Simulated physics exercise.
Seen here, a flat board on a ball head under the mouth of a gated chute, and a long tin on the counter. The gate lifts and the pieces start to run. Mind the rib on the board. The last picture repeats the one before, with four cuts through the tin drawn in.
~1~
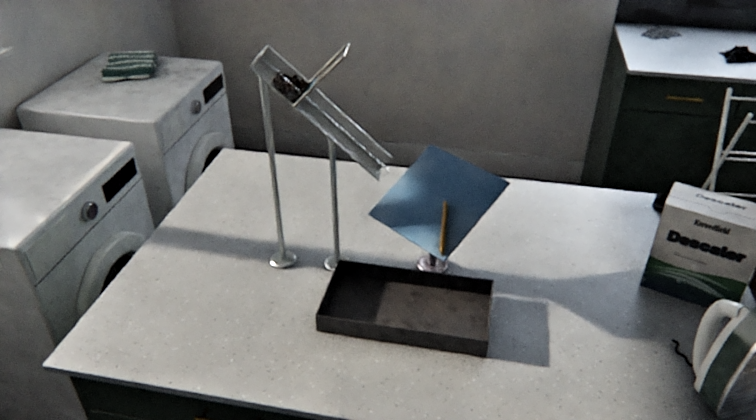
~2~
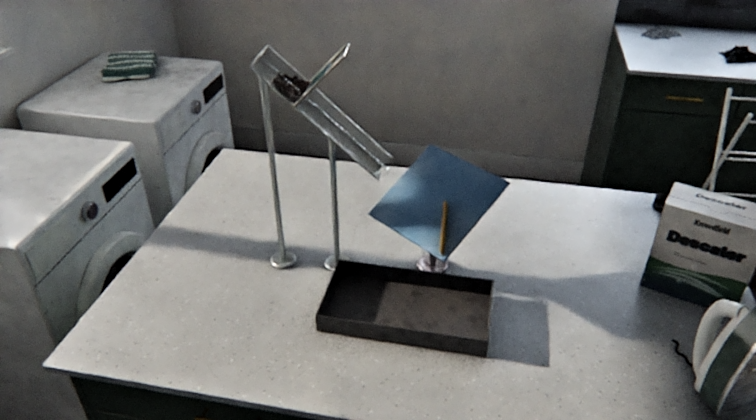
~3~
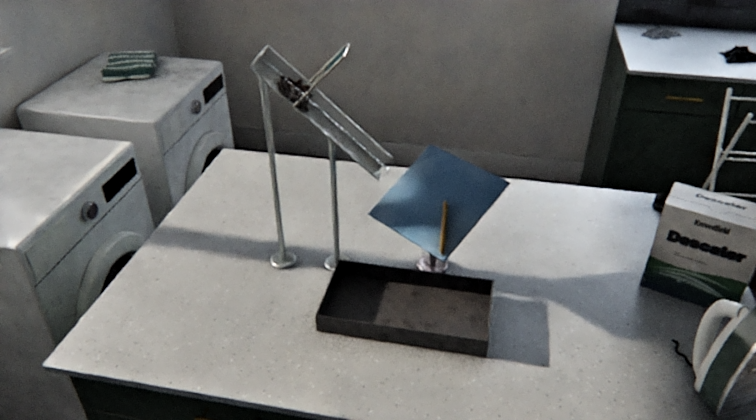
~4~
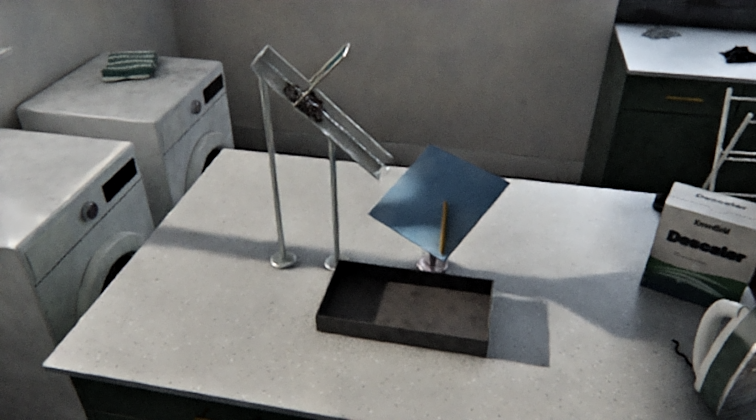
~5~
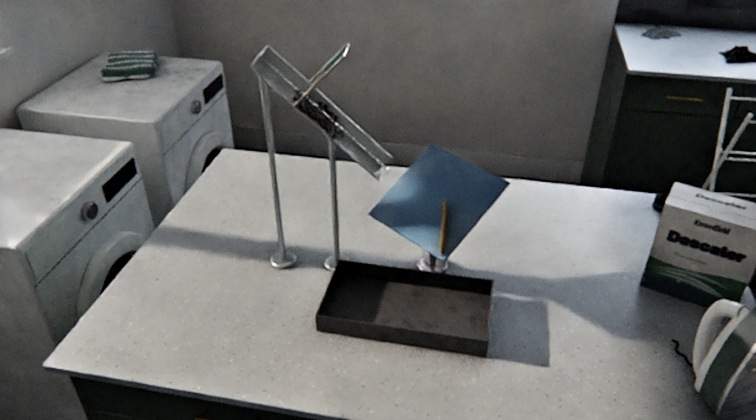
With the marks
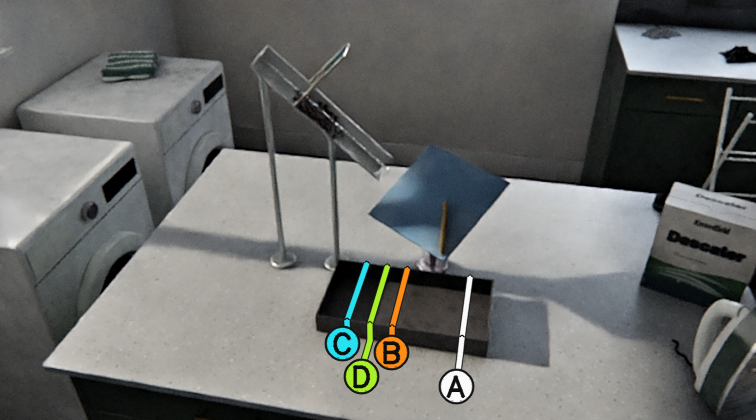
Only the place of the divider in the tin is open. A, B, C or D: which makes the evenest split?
Use line B.
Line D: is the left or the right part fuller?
Right.
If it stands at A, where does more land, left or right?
The left side.
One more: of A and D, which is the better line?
It is D.
On the marked copy, line A crosses the front rim at (462, 337); line B crosses the front rim at (392, 326); line C crosses the front rim at (347, 320); line D crosses the front rim at (370, 323).
With A, of what is caught, nearly all on the left of the divider, a stray few on the right.
With B, of what is caught, about half on the left of the divider, about half on the right.
With C, of what is caught, a small part on the left of the divider, most on the right.
With D, of what is caught, about a quarter on the left of the divider, most on the right.
